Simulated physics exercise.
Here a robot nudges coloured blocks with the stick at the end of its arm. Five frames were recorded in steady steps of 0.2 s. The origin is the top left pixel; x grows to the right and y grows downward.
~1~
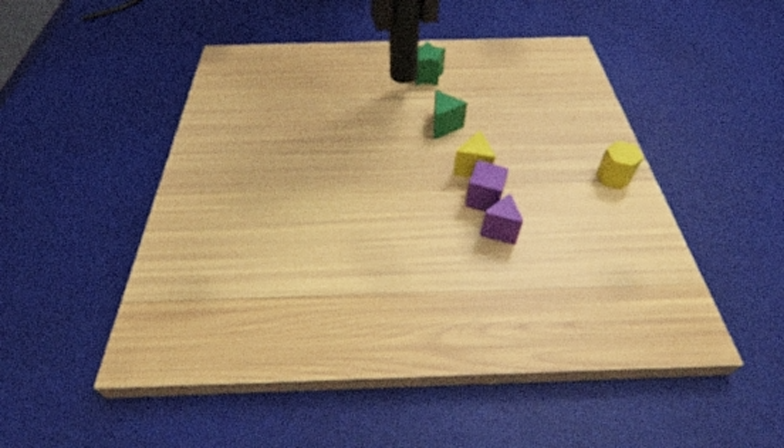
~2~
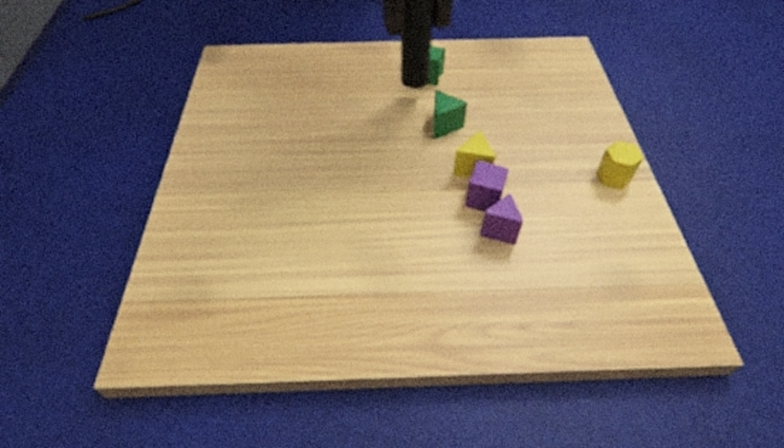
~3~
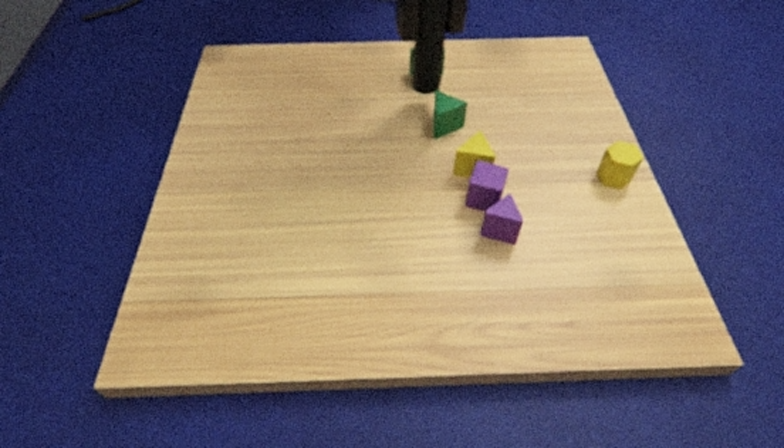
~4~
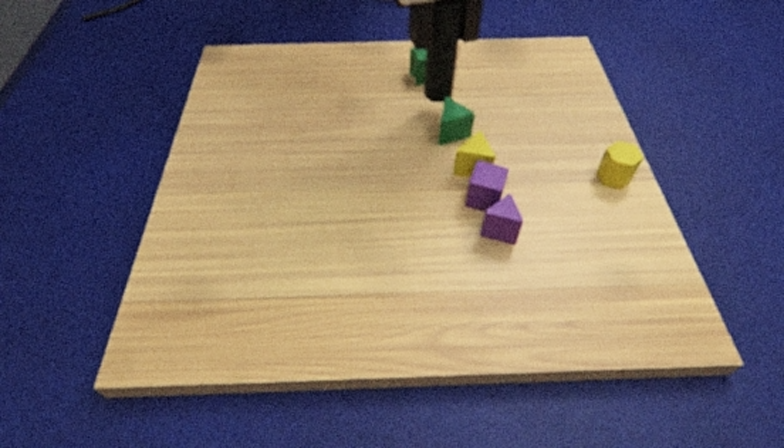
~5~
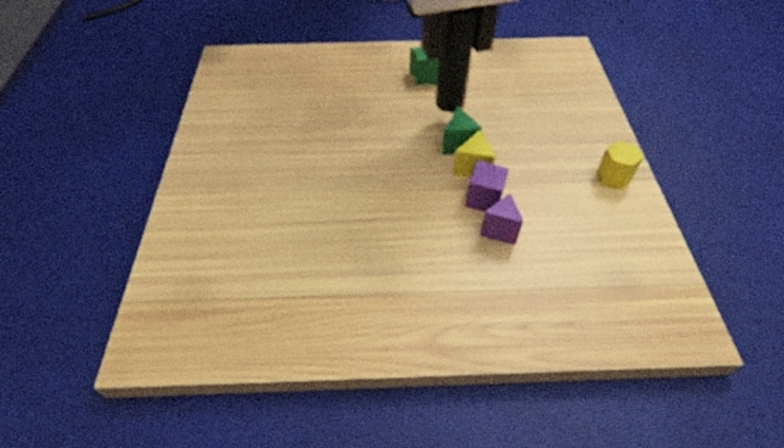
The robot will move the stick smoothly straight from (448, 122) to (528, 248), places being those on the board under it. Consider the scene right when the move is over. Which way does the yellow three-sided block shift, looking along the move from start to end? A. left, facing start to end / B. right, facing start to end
The correct letter is A.
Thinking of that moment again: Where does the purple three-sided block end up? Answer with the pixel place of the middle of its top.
I think it will end close to (516, 240).
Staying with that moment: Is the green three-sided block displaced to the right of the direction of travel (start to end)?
No, I don't think so.
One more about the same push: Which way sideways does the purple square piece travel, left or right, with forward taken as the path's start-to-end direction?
The answer is right.
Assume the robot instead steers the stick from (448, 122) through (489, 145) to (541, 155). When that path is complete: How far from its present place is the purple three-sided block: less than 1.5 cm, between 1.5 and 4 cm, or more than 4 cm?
It ends under 1.5 cm away.
The first path, step by step. One third of the way, stick (474, 140); green three-sided block (499, 158), turned 25° anticlockwise; yellow three-sided block (516, 174), turned 15° clockwise; purple square piece (489, 188); purple three-sided block (508, 211).
Two thirds of the way, stick (503, 182); green three-sided block (538, 196), turned 60° anticlockwise; yellow three-sided block (565, 205), turned 20° anticlockwise; purple square piece (485, 196), turned 20° clockwise; purple three-sided block (509, 212).
At the end, stick (535, 230); green three-sided block (570, 234), turned 130° anticlockwise; yellow three-sided block (579, 211), turned 75° anticlockwise; purple square piece (483, 203), turned 45° clockwise; purple three-sided block (516, 240), turned 90° clockwise.
